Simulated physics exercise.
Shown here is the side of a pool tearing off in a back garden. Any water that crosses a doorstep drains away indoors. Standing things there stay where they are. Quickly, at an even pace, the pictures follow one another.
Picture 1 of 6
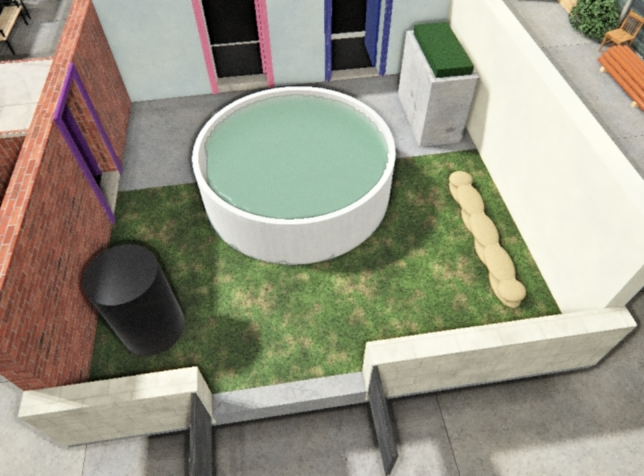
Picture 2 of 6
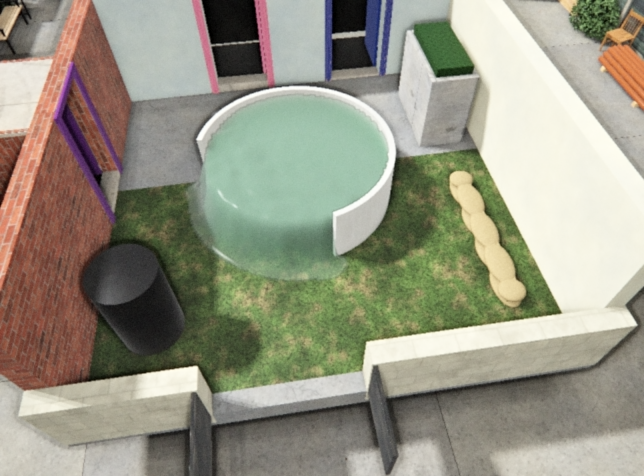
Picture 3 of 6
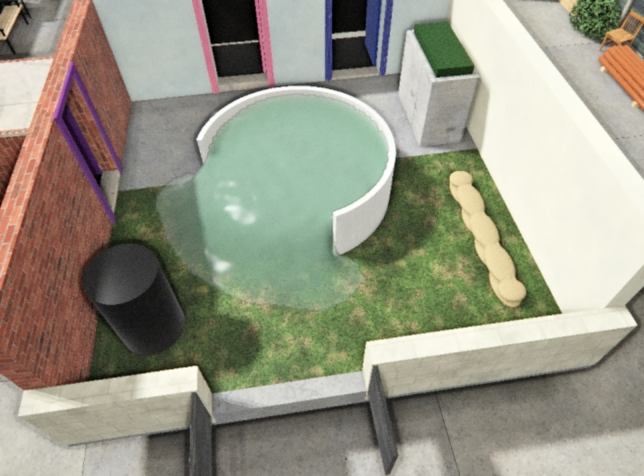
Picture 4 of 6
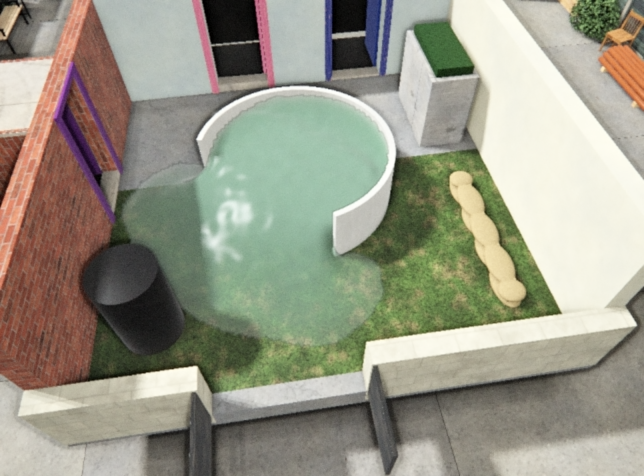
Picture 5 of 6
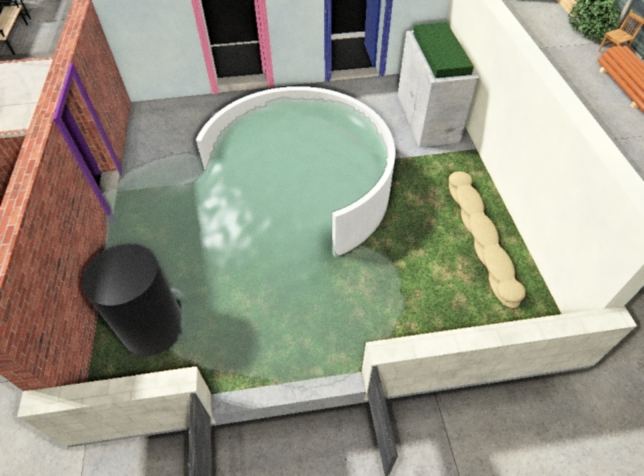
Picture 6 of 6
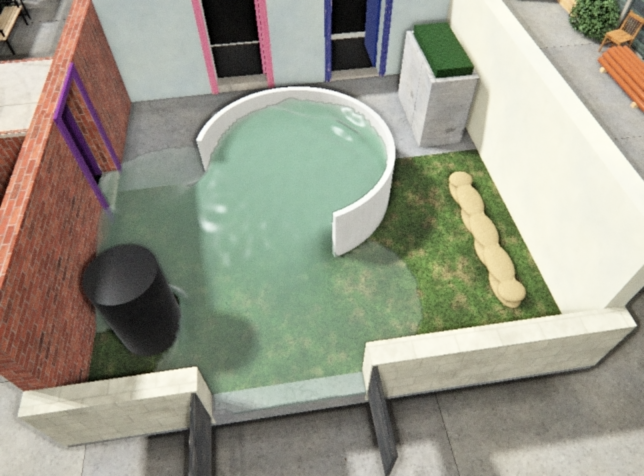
A small walled back garden of patchy grass and grey paving is seen from a high, fixed viewpoint. A round white pool of green water stands near the back, with a dark cylinder at left by a brick wall and a lumpy tan shape at right. The pool's front-left side opens, and water pours out, foaming and spreading leftward and forward across the grass around the cylinder.
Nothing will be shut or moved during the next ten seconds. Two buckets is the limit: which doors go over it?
As I see it, the purple door overshoots the limit. The pink door keeps inside the limit. The blue door overshoots the limit.
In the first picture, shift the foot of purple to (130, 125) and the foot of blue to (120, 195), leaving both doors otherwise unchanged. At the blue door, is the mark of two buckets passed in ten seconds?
My answer is that the blue door goes beyond the limit.
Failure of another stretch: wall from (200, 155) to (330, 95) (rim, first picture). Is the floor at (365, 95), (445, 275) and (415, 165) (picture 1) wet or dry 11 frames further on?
So that's waterlogged for the first, left bare for the second and left bare for the third.
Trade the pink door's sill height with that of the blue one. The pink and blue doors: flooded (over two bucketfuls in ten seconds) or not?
Pink: Over the mark; blue: Under the mark.
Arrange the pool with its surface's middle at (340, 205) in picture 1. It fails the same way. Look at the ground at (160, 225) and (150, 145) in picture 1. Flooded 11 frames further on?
Result: Inundated; inundated.
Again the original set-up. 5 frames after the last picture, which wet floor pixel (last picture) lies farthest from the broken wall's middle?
(131, 108).
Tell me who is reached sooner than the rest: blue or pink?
I pick the pink-painted one.
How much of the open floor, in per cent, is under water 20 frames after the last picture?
Roughly 65 percent, I'd say.
A moment on, water covers 40 % of the floor; the purple door over two buckets in, the pink door not reached, the blue door not reached.
Next, water covers 50 % of the floor; the purple door far over two buckets in, the pink door not reached, the blue door not reached.
Then, water covers 65 % of the floor; the purple door far over two buckets in, the pink door wet at the sill, nothing in, the blue door not reached.
Later, water covers 90 % of the floor; the purple door far over two buckets in, the pink door wet at the sill, nothing in, the blue door wet at the sill, nothing in.
In the end, water covers 95 % of the floor; the purple door far over two buckets in, the pink door wet at the sill, nothing in, the blue door over two buckets in.
